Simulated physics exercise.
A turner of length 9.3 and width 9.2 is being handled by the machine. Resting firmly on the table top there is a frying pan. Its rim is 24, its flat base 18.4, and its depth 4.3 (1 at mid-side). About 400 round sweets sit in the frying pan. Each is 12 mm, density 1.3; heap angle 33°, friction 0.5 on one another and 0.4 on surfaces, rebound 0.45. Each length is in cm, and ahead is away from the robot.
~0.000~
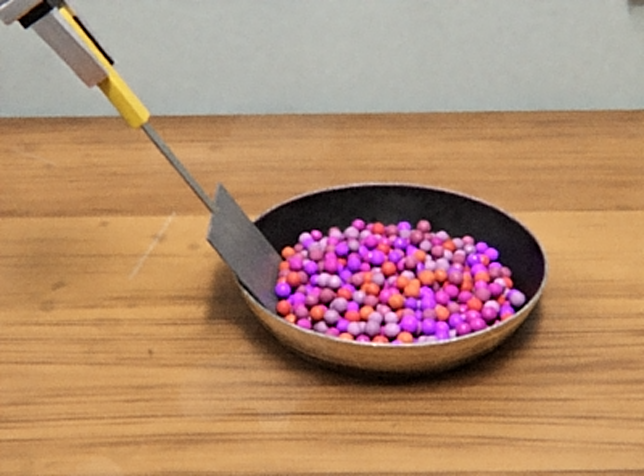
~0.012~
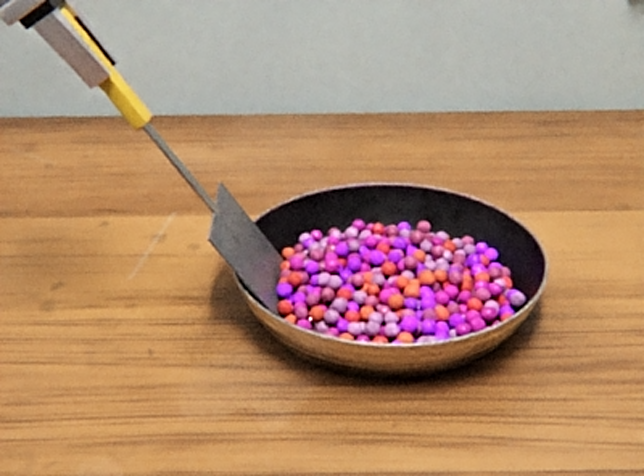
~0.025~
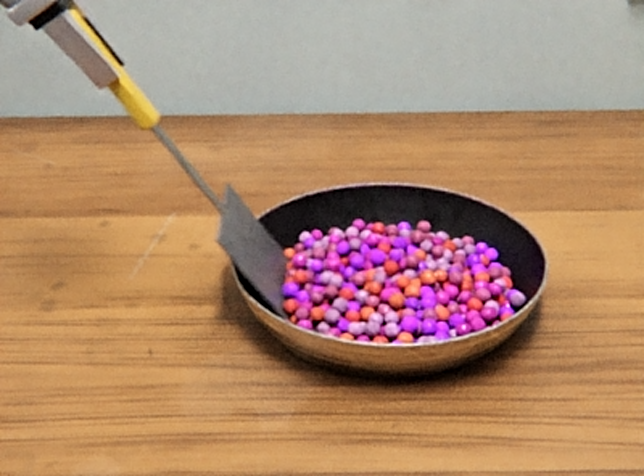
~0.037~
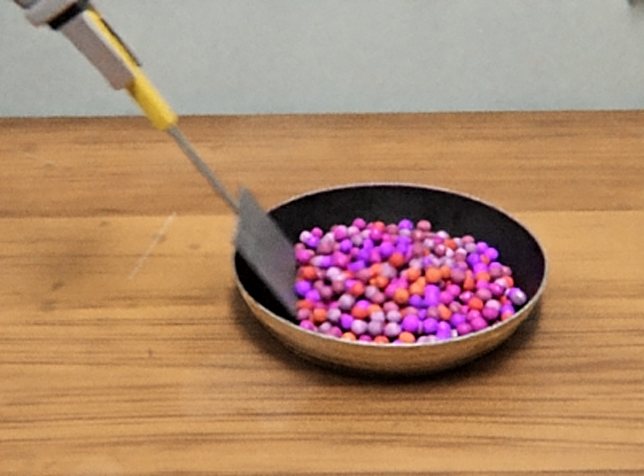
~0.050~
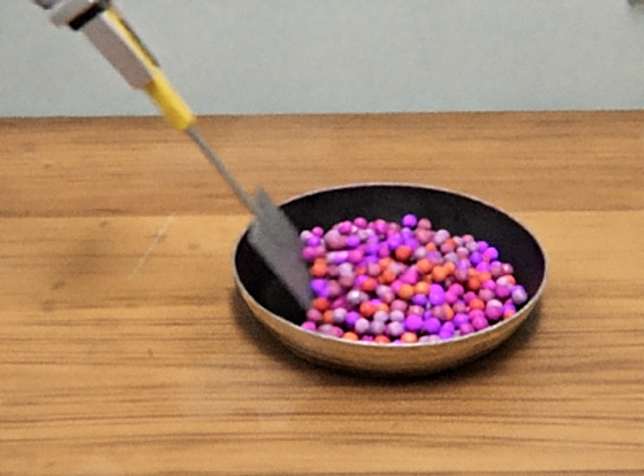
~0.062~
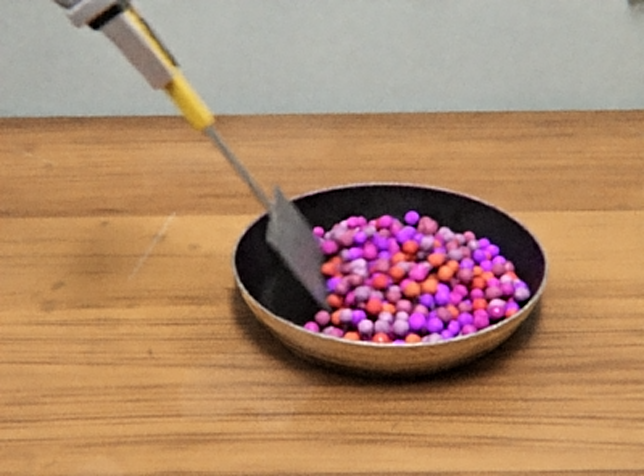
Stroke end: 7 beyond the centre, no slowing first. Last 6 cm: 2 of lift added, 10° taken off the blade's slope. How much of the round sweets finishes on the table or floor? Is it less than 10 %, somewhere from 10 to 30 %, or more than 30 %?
It is from 10 to 30 %.
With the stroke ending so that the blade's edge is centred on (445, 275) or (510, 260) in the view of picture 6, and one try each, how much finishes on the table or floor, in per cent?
The two tries give near 10 and near 40 in a hundred.
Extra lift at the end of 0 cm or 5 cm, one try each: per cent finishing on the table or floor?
Close to 10 and 20 percent respectively.
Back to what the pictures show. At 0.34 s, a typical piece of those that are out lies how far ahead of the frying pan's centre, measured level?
Some 18 centimetres ahead.
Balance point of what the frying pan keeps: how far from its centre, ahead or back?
Ahead of centre, near 4.0 centimetres.
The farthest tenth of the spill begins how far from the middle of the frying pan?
It comes to about 40 cm.
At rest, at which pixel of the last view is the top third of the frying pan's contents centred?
Close to pixel (490, 268).
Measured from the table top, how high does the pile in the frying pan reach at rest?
Height at rest: Roughly 5.5 cm.
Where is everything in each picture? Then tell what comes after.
In the first picture, turner top edge at (213, 209), sloping 57°; upper third of the load around (379, 279), from x 280 to 520, top at y 225; 404 in the frying pan.
In the second picture, turner top edge at (214, 209), sloping 57°; upper third of the load around (378, 279), from x 285 to 520, top at y 225.
In the third picture, turner top edge at (222, 210), sloping 57°; upper third of the load around (378, 278), from x 285 to 520, top at y 225.
In the fourth picture, turner top edge at (238, 211), sloping 57°; upper third of the load around (378, 276), from x 285 to 520, top at y 225.
In the fifth picture, turner top edge at (255, 211), sloping 57°; upper third of the load around (384, 272), from x 285 to 520, top at y 220.
In the sixth picture, turner top edge at (273, 211), sloping 57°; upper third of the load around (394, 270), from x 290 to 520, top at y 220; 404 in the frying pan.
By 0.09 s, sloping 57°, highest piece 7 above the table; 404 in the frying pan.
By 0.13 s, sloping 53°, highest piece 8 above the table; 404 in the frying pan.
By 0.34 s, sloping 47°, highest piece 16 above the table; 325 in the frying pan, 70 on the table or floor, 9 on the blade or in flight.
By 1.39 s, sloping 47°, highest piece 5 above the table; 323 in the frying pan, 81 on the table or floor.
Final count, 323 in the frying pan, 81 on the table or floor. That is 20 % on the table or floor.
